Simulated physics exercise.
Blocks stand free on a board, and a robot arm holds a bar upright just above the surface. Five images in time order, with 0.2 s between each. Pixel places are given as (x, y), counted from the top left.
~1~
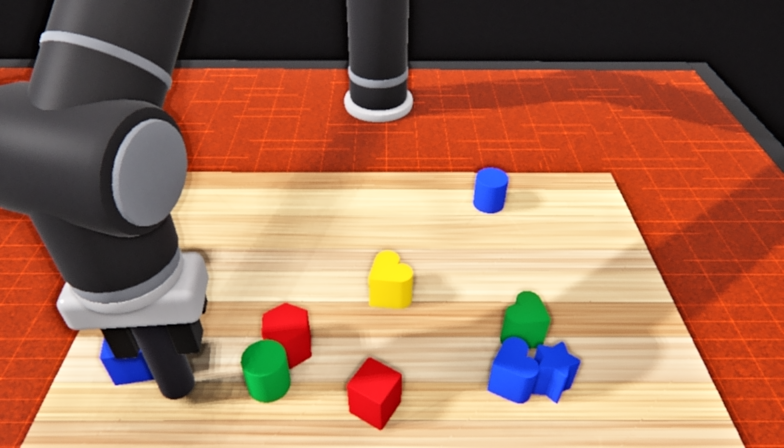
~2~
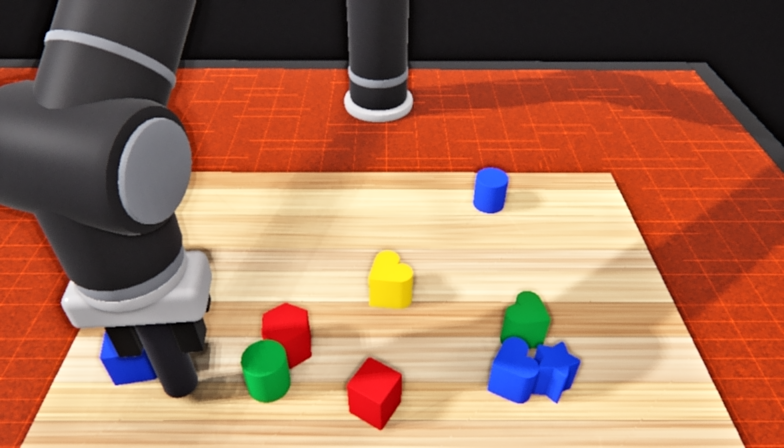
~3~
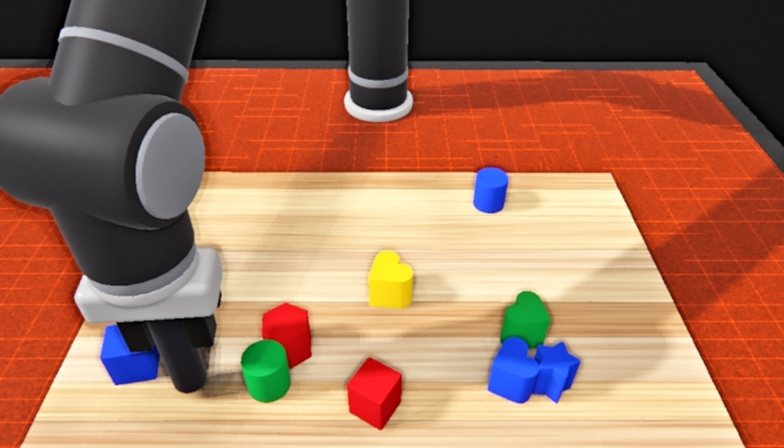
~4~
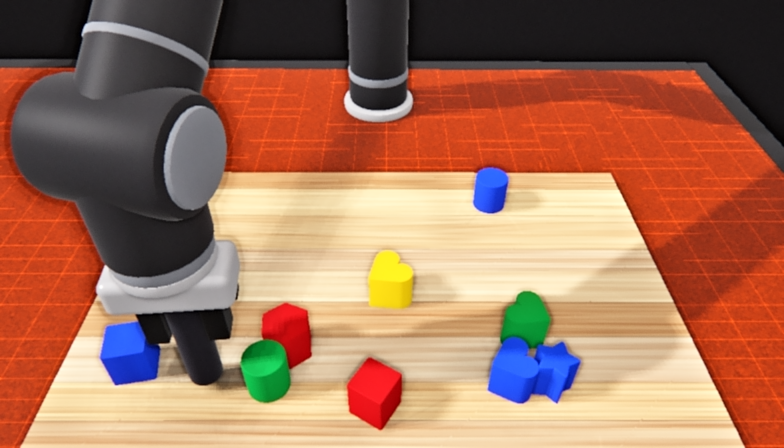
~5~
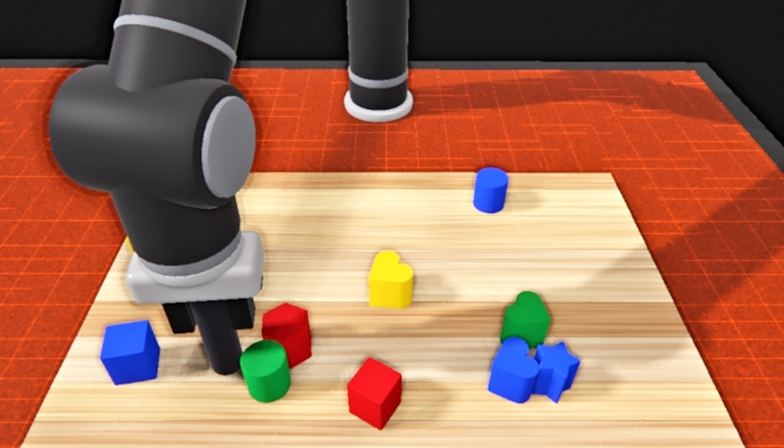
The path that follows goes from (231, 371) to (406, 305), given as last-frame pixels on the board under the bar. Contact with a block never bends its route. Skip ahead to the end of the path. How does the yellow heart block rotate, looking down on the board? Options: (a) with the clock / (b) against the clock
I'll go with a - with the clock.
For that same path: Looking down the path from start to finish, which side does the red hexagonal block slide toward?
Answer: Left.
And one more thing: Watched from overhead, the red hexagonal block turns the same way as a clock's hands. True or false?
Answer: False.
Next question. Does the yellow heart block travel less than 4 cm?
My answer is no.
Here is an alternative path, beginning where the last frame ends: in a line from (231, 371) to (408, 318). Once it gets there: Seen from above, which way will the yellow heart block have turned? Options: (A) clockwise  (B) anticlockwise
Letter A.
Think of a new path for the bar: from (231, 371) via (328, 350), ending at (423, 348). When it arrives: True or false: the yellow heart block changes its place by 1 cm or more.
This is false.
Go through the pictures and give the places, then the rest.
Bar's lower end at (179, 387); blue square block hidden; green round block at (263, 357); red hexagonal block at (285, 321); yellow heart block at (390, 267), in the first frame.
Bar at (182, 385); blocks still, in the second frame.
Bar at (191, 381); blocks still, in the third frame.
Bar at (207, 374); blocks still, in the fourth frame.
Bar at (229, 364); blue square block at (124, 338); green round block at (263, 357); red hexagonal block at (285, 321); yellow heart block at (390, 267), in the fifth frame.
What follows on the original path. One third of the way, bar at (294, 339); green round block at (274, 358); red hexagonal block at (325, 302), turned 15° anticlockwise.
Two thirds of the way, bar at (353, 317); green round block at (274, 358); red hexagonal block at (373, 274), turned 55° anticlockwise; yellow heart block at (407, 256), turned 25° clockwise.
At the end, bar at (407, 297); blue square block still; green round block at (274, 358); red hexagonal block at (394, 253), turned 100° anticlockwise; yellow heart block at (425, 237), turned 55° clockwise.
